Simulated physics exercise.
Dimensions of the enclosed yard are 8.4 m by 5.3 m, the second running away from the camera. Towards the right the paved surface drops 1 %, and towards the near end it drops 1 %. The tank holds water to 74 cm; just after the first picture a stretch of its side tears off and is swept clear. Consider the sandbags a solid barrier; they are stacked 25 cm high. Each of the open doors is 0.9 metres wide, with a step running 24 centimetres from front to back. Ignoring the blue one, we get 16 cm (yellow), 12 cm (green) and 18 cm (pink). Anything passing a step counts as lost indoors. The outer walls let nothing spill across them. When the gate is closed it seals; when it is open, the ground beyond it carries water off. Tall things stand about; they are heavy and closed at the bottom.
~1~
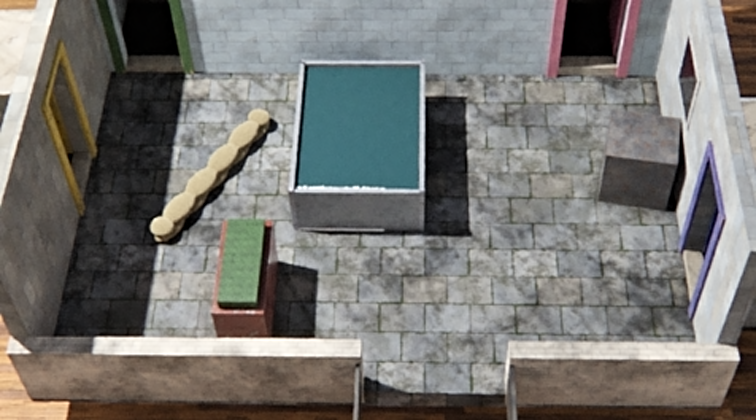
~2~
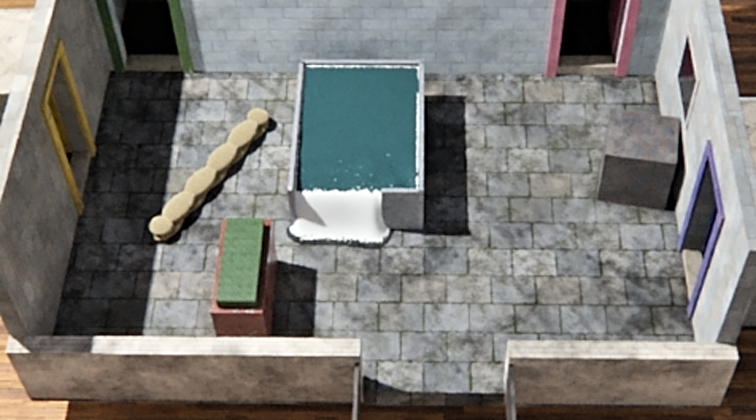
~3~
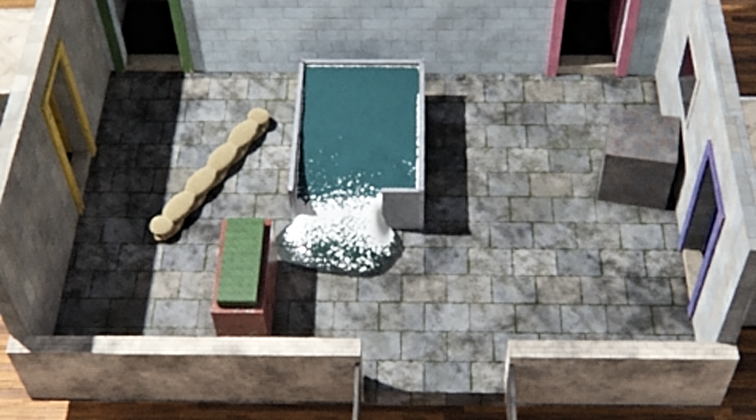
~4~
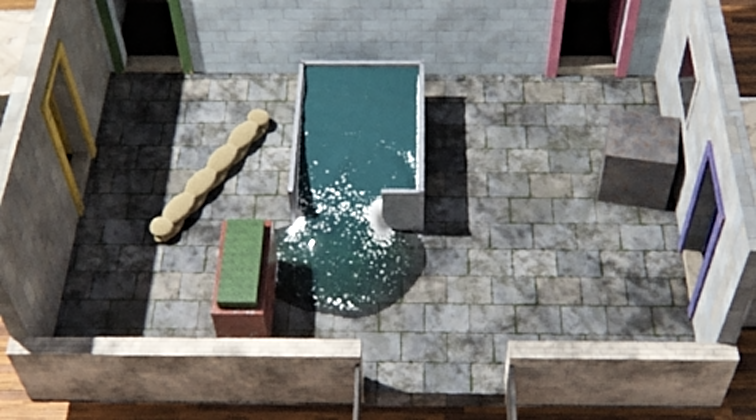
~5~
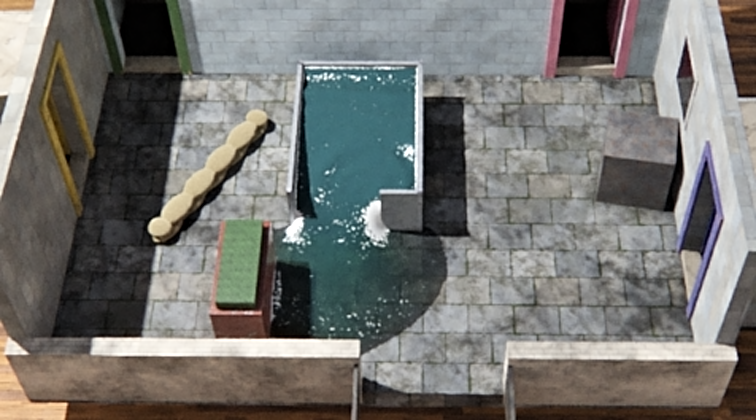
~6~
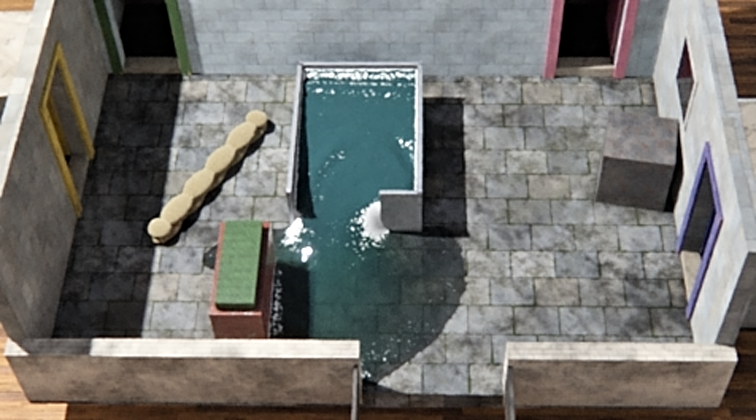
In a walled paved yard, water bursts from a tank's near side and spreads across the floor.
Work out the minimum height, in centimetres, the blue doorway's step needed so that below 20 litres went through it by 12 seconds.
The minimum is roughly 9 cm.
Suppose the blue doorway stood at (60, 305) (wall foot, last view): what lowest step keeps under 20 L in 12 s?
You'd want it roughly 14.5 cm high.
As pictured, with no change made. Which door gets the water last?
Answer: Pink.
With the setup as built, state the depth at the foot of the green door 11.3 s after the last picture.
About 3.5 centimetres.
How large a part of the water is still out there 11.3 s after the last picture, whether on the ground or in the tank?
Something like 64 per cent of it remains.
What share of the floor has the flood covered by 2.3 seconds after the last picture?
Around 35 per cent of the floor.
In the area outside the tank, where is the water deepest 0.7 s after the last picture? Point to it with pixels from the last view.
Look close to (282, 375).
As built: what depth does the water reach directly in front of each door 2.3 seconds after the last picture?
Depths in cm: Yellow 0, green 0, blue 0, pink 0.
Then, 0.7 s after the last picture water covers 20 % of the floor, deepest (54 cm) near (282, 375); it has not reached the blue door.
Then, 2.3 s after the last picture water covers 35 % of the floor, deepest (36 cm) near (296, 375); it has not reached the blue door.
Then, 11.3 s after the last picture water covers 95 % of the floor, deepest (10 cm) near (692, 381); 8 cm at the blue door, 10 litres in over its 10 cm step.
At the blue door as built, the water peaked near 12 cm, 6.7 s after the last picture.
With a step of 7.5 cm, 39 litres would have come in within the 12 s; with 10 cm, 9 litres. So under 20 litres takes about 9 cm.
